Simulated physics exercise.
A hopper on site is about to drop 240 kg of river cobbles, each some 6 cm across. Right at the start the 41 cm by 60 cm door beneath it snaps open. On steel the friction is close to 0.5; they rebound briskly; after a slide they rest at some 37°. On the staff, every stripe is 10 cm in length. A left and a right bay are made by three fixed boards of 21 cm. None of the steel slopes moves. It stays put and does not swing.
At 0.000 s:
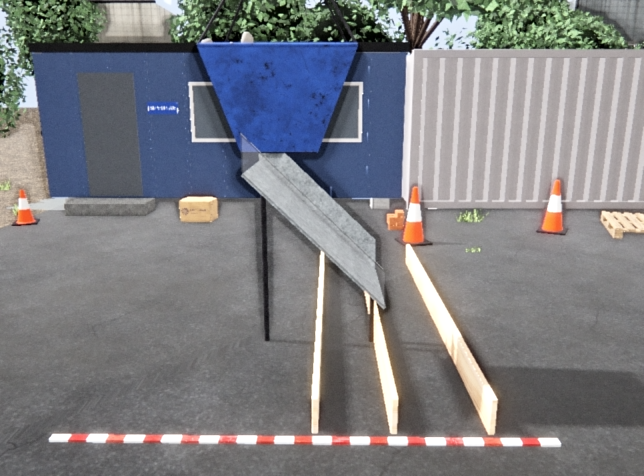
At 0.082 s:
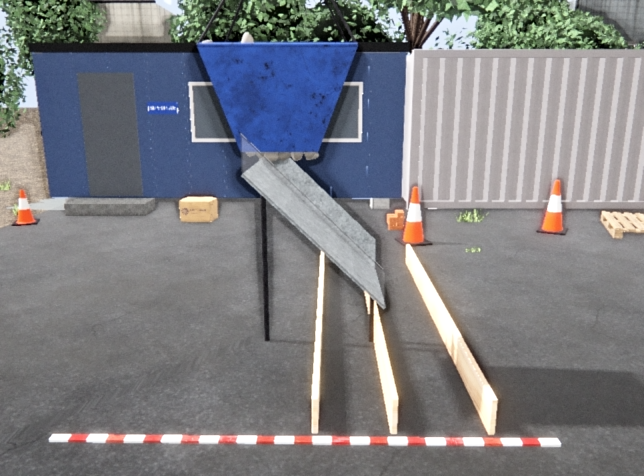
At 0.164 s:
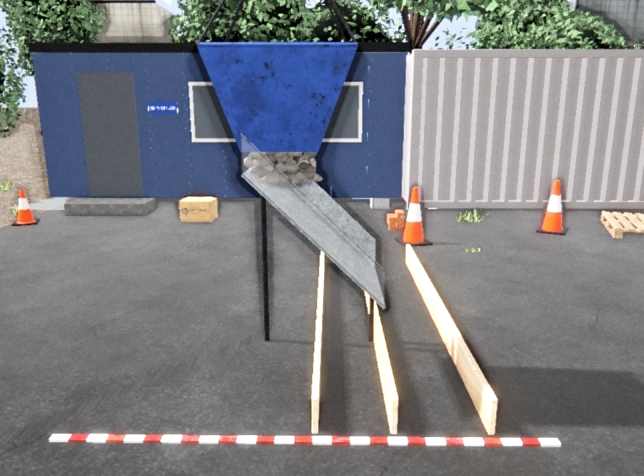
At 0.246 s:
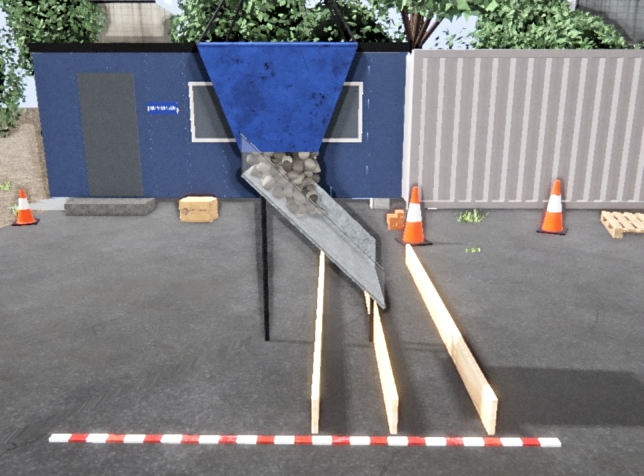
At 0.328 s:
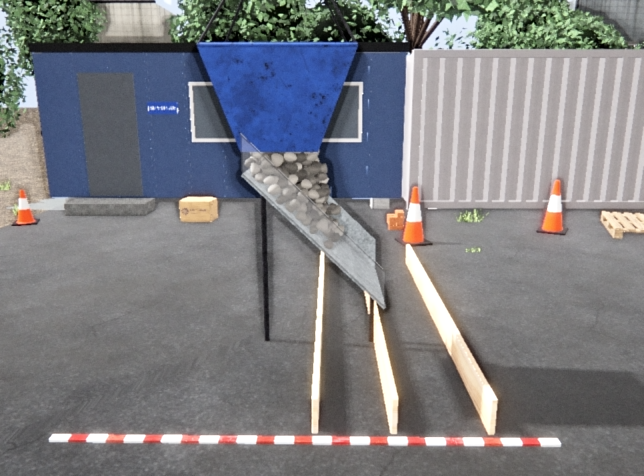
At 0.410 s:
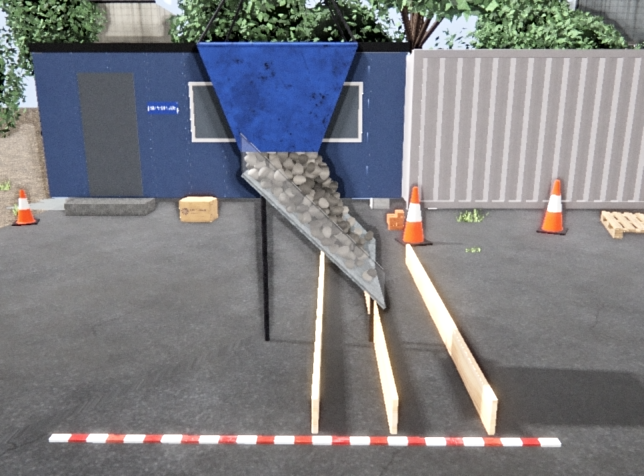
The video shows a blue hopper above a sloping grey metal chute in a paved yard. Grey, rounded stones emerge from the hopper's base and slide down the chute toward the lower right, gradually covering its surface.
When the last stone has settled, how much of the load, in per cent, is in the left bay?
Roughly 0 in every hundred.
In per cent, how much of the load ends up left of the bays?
I'd say close to 0 per cent of the load ends there.
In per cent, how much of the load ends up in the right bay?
80 per cent.
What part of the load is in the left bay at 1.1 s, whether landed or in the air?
By then I'd say close to 0 per cent.
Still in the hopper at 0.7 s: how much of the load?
Still inside: Roughly 10 percent.
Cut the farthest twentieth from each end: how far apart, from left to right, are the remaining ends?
Horizontal spread approx 100 cm.
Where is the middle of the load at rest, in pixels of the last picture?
They settle centred roughly at (435, 365).
After 0.7 s, 11 % in the hopper, 59 % on the steel, 5 % falling or lying left of the bays, 4 % falling or lying in the left bay, 20 % falling or lying in the right bay; the stones farthest right are at (454, 361).
After 1.1 s, 0 % in the hopper, 31 % on the steel, 2 % falling or lying in the left bay, 62 % falling or lying in the right bay, 5 % falling or lying right of the bays; the stones farthest right are at (544, 373).
After 1.7 s, 0 % in the hopper, 84 % falling or lying in the right bay, 16 % falling or lying right of the bays; the stones farthest right are at (637, 375).
After 2.6 s, 0 % in the hopper, 82 % falling or lying in the right bay, 18 % falling or lying right of the bays.
After 4.5 s, 0 % in the hopper, 82 % in the right bay, 18 % right of the bays.
